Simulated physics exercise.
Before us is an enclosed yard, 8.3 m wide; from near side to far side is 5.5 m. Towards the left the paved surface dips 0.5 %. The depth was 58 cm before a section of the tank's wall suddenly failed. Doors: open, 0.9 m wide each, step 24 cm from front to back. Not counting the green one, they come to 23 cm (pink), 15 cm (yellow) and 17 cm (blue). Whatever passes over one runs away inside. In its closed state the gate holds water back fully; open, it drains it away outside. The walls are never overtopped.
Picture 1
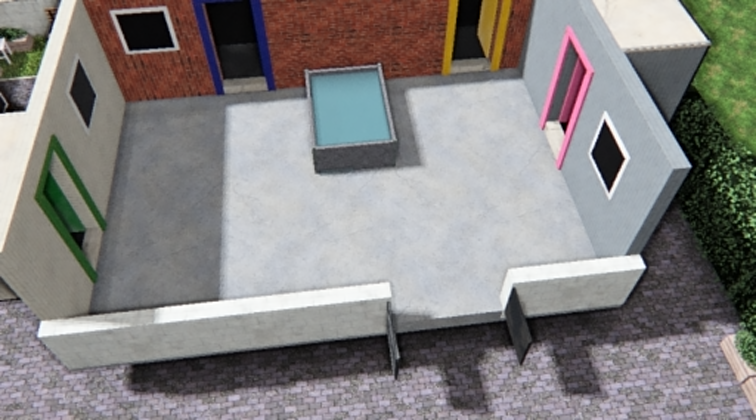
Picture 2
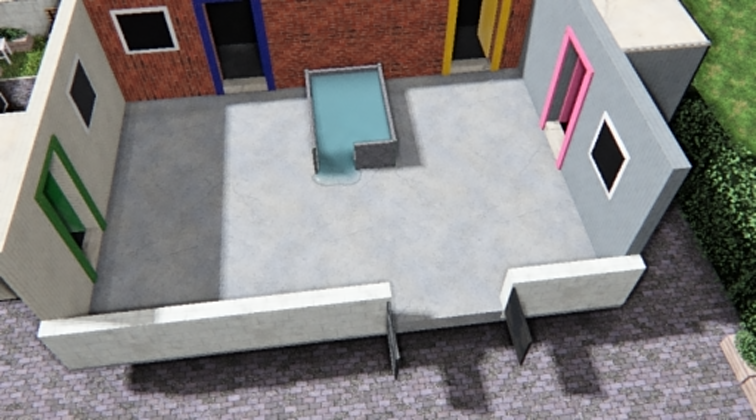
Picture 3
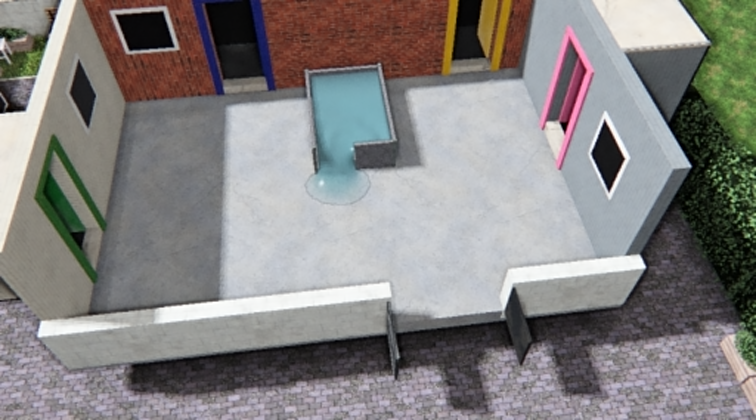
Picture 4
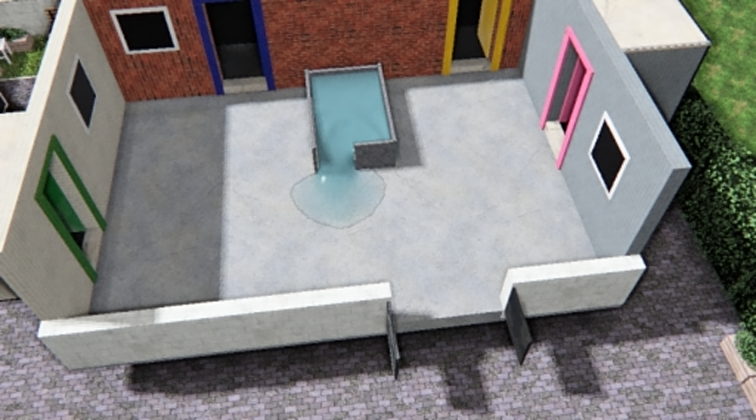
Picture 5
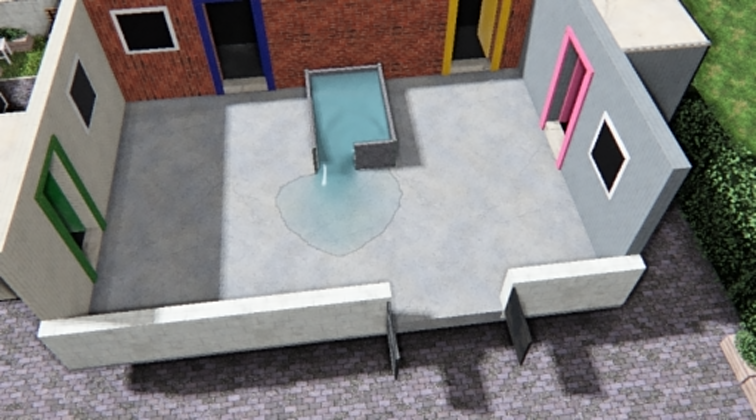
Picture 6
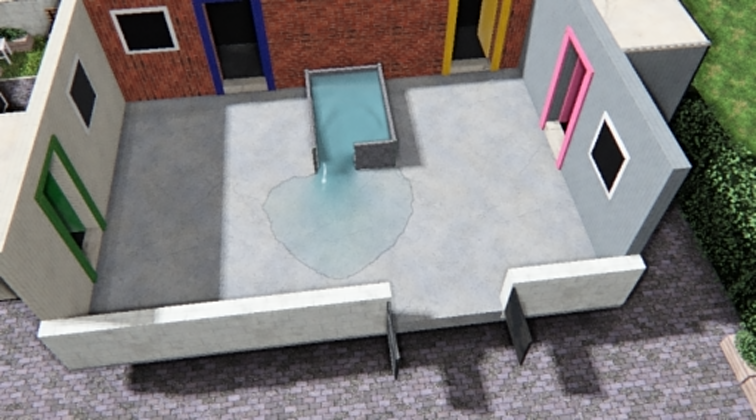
Water pours through a gap that opens in the near wall of a grey tank and spreads across the pale floor in a widening, rounded sheet, while the camera stays still. The tank stands against a red brick wall between a blue-framed doorway and a yellow one, with a green door at left and a pink one at right. This is a walled yard seen from high above its open front gate.
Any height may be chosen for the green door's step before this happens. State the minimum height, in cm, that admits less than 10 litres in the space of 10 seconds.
6 cm, roughly.
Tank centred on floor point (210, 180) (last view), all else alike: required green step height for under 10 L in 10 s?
Then about 11.0 centimetres at the least.
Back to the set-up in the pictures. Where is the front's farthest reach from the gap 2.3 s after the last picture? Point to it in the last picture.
The farthest wet point is roughly at (84, 346) in the last view.
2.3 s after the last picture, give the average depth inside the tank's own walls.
Average depth: Approx. 30 cm.
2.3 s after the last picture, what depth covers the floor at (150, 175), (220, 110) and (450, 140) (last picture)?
Respectively 0 cm, 0 cm and 0 cm.
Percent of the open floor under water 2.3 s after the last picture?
Some 30 in a hundred.
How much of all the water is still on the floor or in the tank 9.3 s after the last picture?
Roughly 80 percent of the water remains.
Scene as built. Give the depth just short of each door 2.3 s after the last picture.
Pink door 0 cm, green door 0 cm, yellow door 0 cm, blue door 0 cm.
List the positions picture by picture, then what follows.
In the first picture, still water, 58 cm deep, in the tank at (349, 108); the green door at (76, 217) is dry.
In the second picture, water pours out at (336, 161) and has run 0.3 m, to (329, 183); about 8 cm deep outside, 58 cm at the back.
In the third picture, the gap is at (336, 163), the front 0.8 m out at (341, 202); the back of the tank holds 58 cm.
In the fourth picture, the gap is at (336, 163), the front 1.3 m out at (336, 224); the back of the tank holds 58 cm.
In the fifth picture, the front is at (339, 252), 1.9 m from the gap at (336, 163); 2.5 m2 of floor is wet, 58 cm left at the back.
In the sixth picture, water pours out at (336, 163) and has run 2.3 m, to (335, 274); about 3 cm deep outside, 55 cm at the back; 3.0 m in a straight line remain to the green door at (76, 217).
Then, 0.7 s after the last picture water covers 20 % of the floor, deepest (29 cm) near (328, 178); it has not reached the green door.
Then, 2.3 s after the last picture water covers 30 % of the floor, deepest (22 cm) near (84, 346); it has not reached the green door.
Then, 9.3 s after the last picture water covers 65 % of the floor, deepest (8 cm) near (124, 117); 6 cm at the green door, 0 litres in over its 13 cm step.
At the green door as built, the water peaked near 9 cm, 4.1 s after the last picture.
With a step of 5.5 cm, 15 litres would have come in within the 10 s; with 7 cm, 5 litres. So under 10 litres takes about 6 cm.
